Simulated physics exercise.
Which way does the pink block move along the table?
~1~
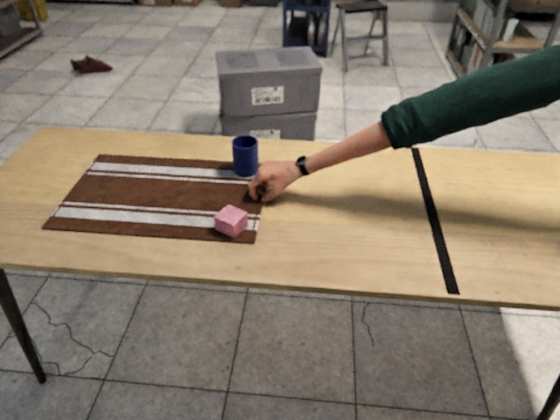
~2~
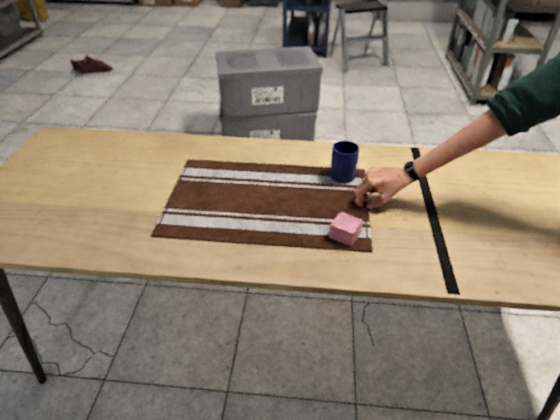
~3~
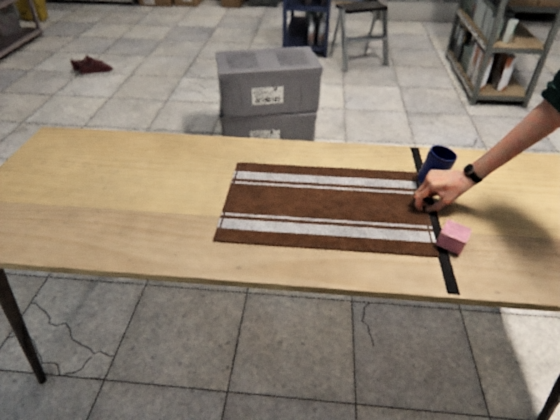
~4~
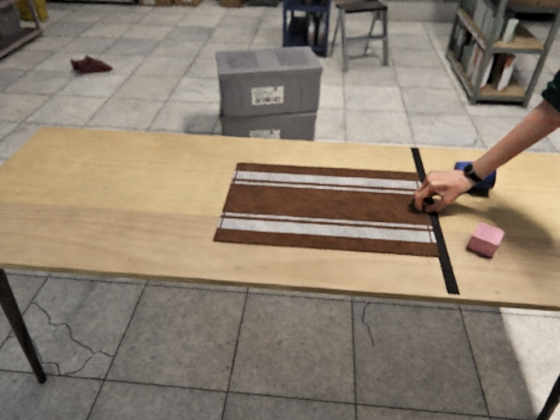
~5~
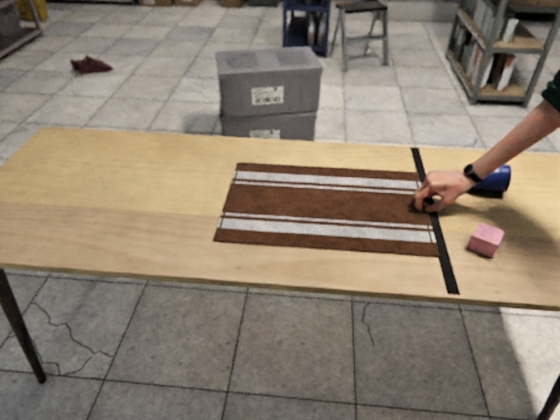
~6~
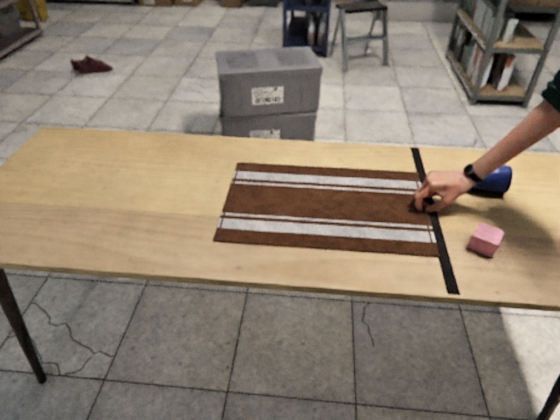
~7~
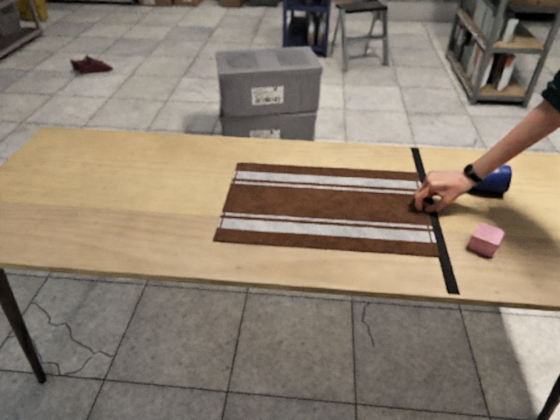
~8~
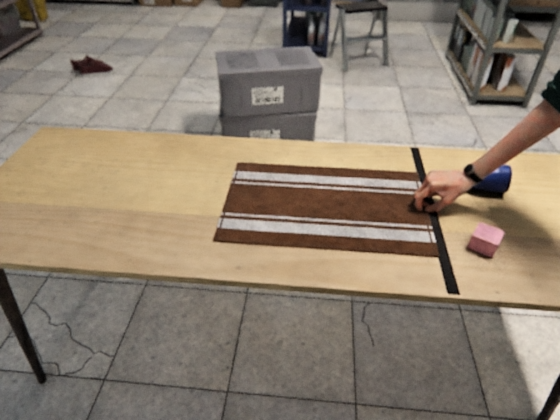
The pink block moves to the right, riding on the runner and then sliding off it past the tape.
